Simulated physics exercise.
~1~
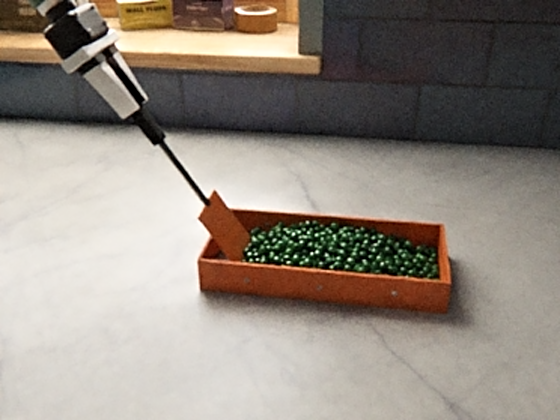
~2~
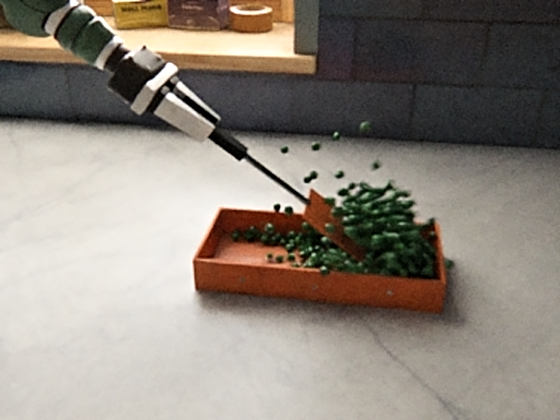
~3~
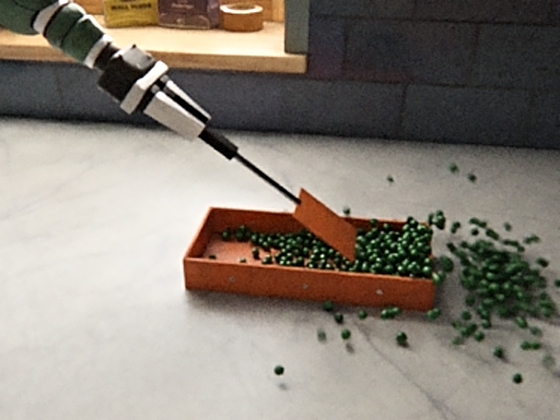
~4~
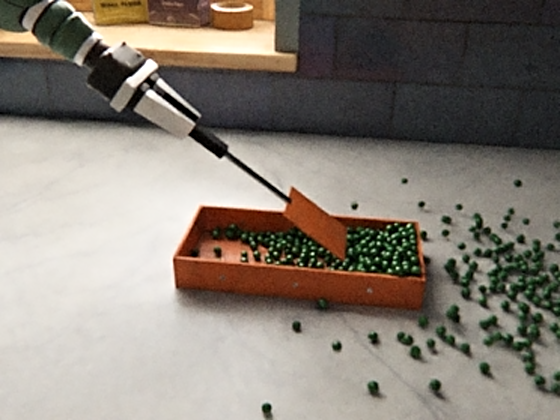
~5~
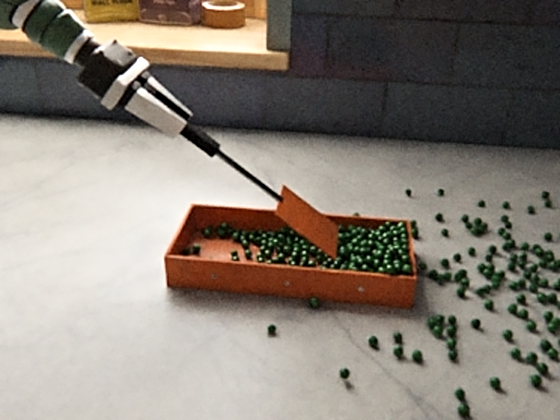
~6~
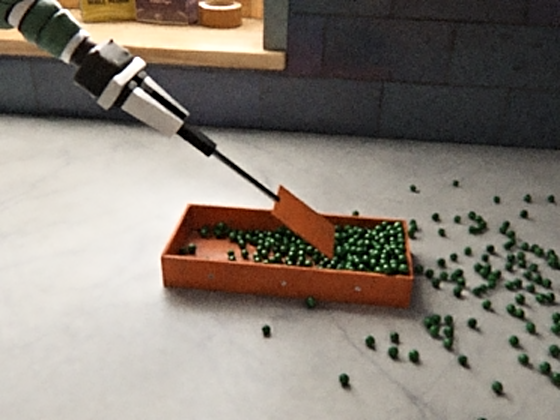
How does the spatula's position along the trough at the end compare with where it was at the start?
At the start the spatula is at the left end of the trough. By the end it is farther right, around the middle of the trough and resting among the remaining beads.
A robot arm sweeps a small orange spatula rightward through a trough of green beads, flinging many over the far end. The blade stops partway along and stays tilted as the spilled beads scatter over the table and settle, with many still in the trough.
